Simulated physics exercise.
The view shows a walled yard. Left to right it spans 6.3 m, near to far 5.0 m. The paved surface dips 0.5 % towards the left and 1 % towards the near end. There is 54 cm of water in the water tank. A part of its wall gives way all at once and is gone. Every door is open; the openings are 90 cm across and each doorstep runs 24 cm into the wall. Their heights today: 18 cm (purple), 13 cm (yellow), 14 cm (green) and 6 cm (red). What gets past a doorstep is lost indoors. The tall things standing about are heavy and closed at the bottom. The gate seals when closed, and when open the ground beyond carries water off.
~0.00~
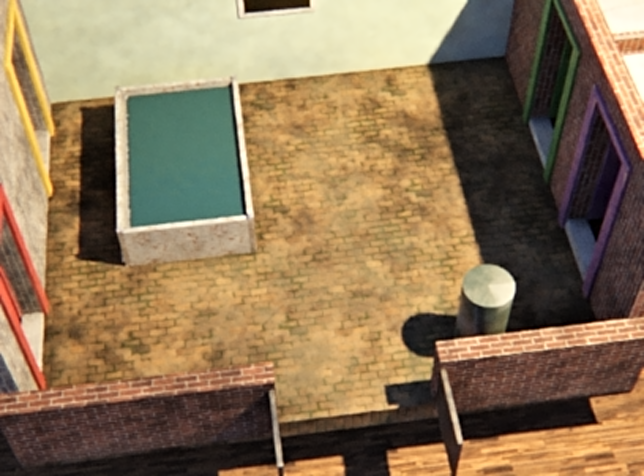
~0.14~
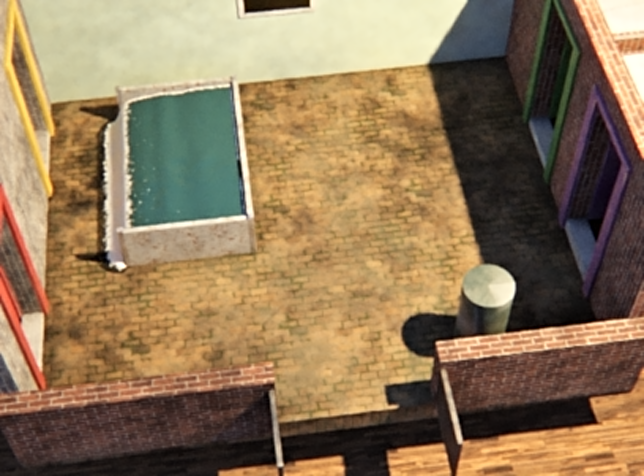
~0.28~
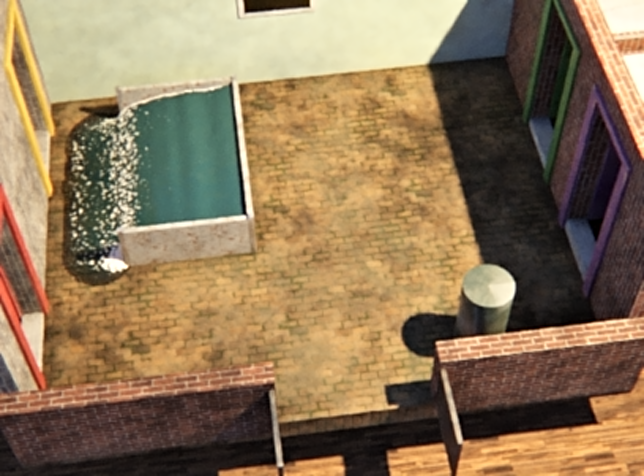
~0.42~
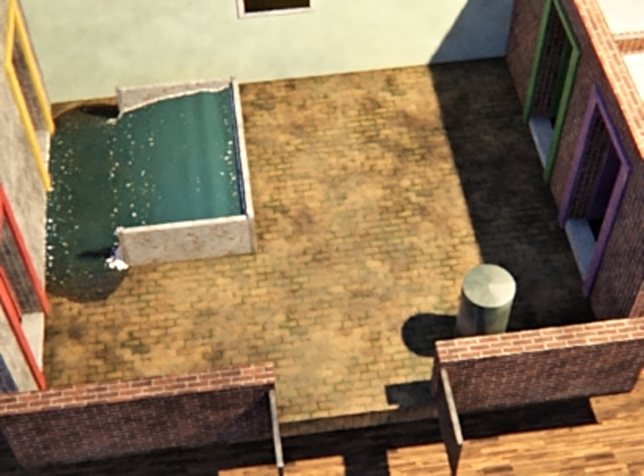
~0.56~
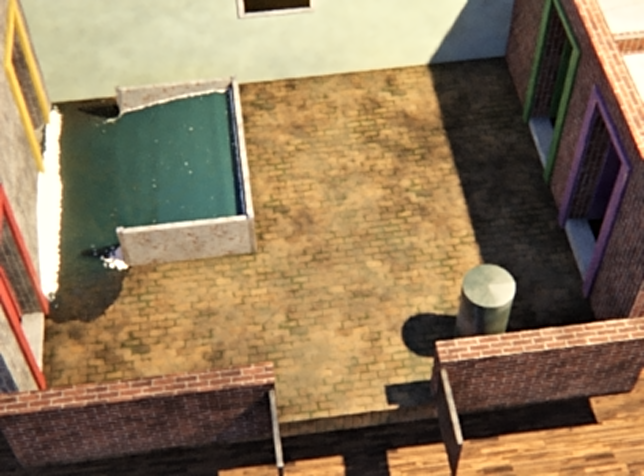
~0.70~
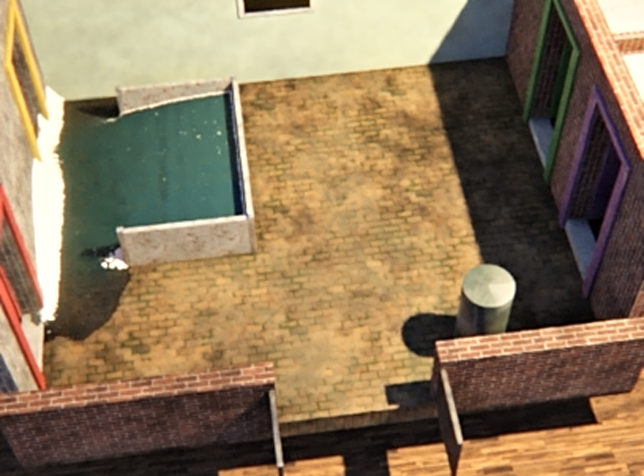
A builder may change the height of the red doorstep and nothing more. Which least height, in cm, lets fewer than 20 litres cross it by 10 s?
Some 8.5 cm above the ground.
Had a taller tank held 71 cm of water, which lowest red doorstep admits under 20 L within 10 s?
Some 11.0 cm.
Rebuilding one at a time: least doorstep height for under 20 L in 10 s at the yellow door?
Roughly 33 cm at yellow.
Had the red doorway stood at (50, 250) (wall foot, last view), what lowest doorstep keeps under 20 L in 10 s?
Roughly 32 cm.
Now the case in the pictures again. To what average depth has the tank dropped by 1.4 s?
About 21 cm.
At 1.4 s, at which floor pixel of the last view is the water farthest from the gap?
At about (41, 432).
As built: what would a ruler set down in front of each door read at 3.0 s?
In cm: Purple 0, yellow 18, green 0, red 9.
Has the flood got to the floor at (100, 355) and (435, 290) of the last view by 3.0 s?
In turn: Under water, not reached.
After 1.4 s water covers 20 % of the floor, deepest (38 cm) near (48, 223); 12 cm at the red door, 1 litre in over its 6 cm doorstep.
After 3.0 s water covers 40 % of the floor, deepest (23 cm) near (41, 432); 9 cm at the red door, 19 litres in over its 6 cm doorstep.
After 10.0 s water covers 90 % of the floor, deepest (9 cm) near (41, 432); 6 cm at the red door, 45 litres in over its 6 cm doorstep.
At the red door as built, the water arrived by 0.8 s and peaked near 12 cm at 1.6 s.
Run again over the same 10 s with other heights there, 27 litres in over 7.5 cm, 9 litres over 10 cm. The limit of 20 litres is kept from about 8.5 cm up.
